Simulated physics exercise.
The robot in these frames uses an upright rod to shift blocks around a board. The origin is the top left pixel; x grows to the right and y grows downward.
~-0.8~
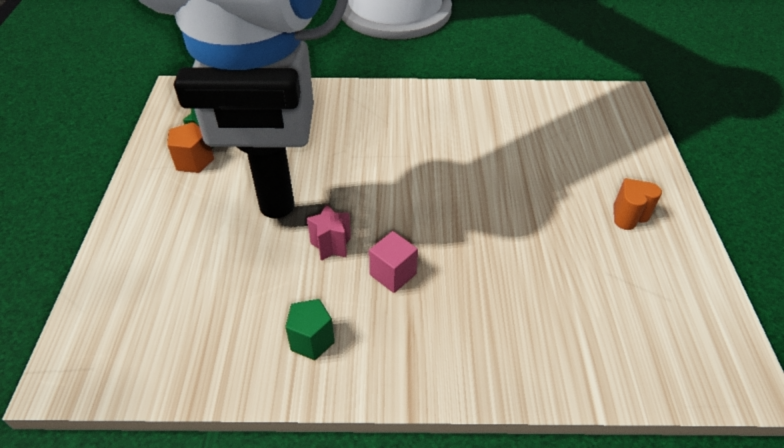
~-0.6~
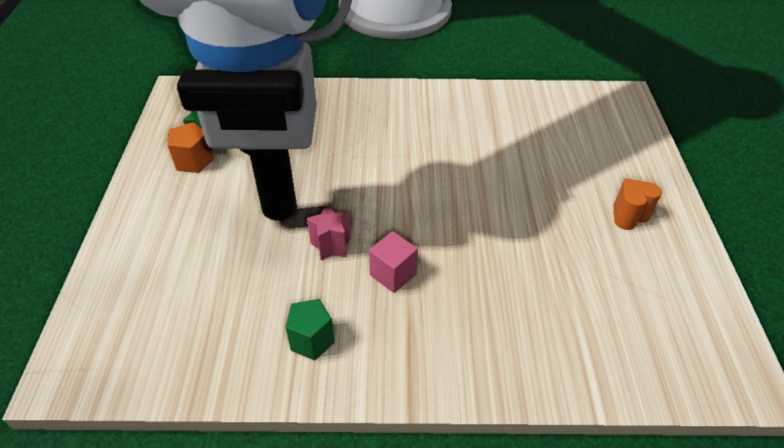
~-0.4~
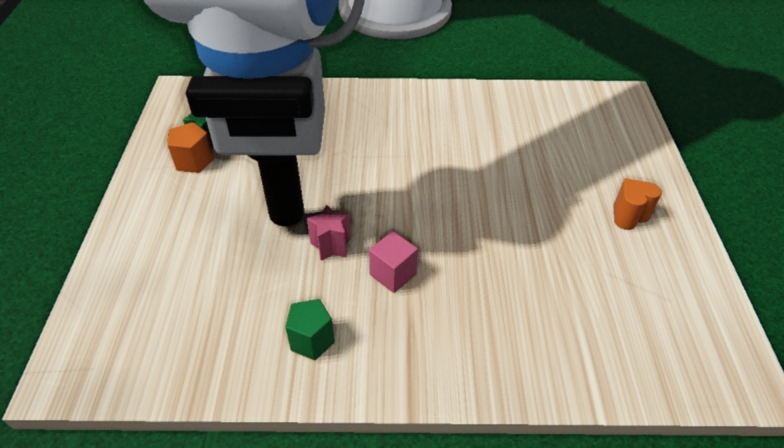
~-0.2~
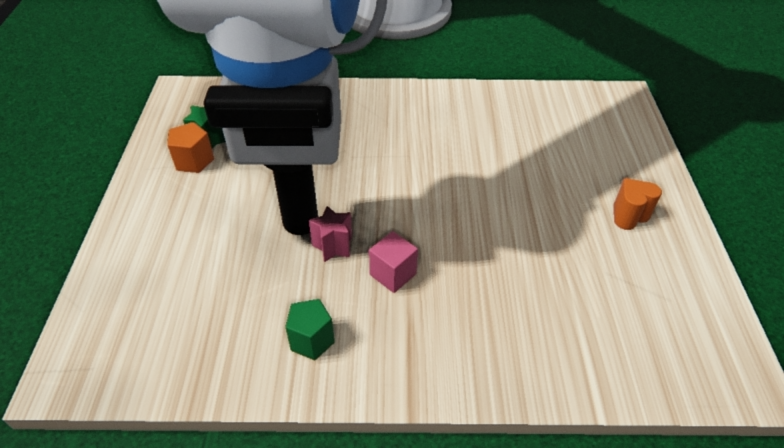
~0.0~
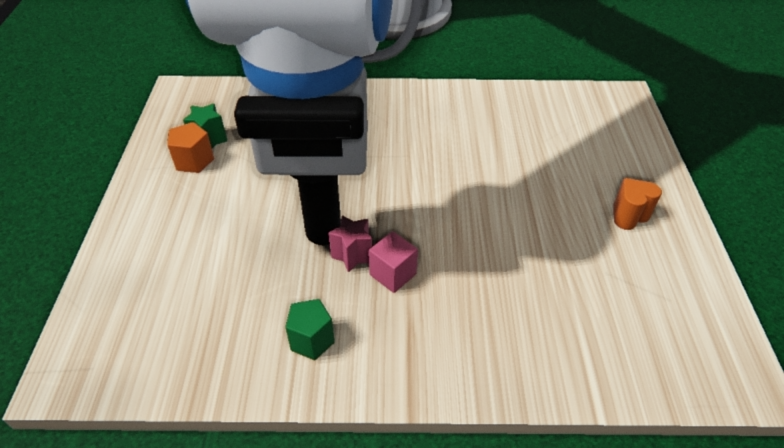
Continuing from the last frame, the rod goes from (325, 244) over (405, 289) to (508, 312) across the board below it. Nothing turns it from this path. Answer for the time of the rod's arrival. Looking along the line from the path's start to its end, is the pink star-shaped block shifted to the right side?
No, that is not how it ends up.
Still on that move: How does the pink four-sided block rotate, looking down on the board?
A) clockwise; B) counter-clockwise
The answer is A.
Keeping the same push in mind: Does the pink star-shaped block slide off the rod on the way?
No - that is not the case.
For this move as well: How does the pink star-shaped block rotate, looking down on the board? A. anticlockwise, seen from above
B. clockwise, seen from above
The answer is A.
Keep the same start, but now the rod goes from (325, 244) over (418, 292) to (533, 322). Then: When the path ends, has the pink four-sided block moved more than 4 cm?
It seems so.
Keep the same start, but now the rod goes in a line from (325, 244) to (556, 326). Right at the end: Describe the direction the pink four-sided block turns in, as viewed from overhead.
Prediction: Clockwise.
On the path given first. One third of the way, rod (376, 264); pink star-shaped block (411, 256), turned 15° anticlockwise; pink four-sided block (443, 273), turned 25° clockwise.
Two thirds of the way, rod (440, 289); pink star-shaped block (478, 279), turned 20° anticlockwise; pink four-sided block (514, 297), turned 25° clockwise.
At the end, rod (511, 301); green pentagon unmoved; pink star-shaped block (551, 287), turned 30° anticlockwise; pink four-sided block (582, 318), turned 80° clockwise.
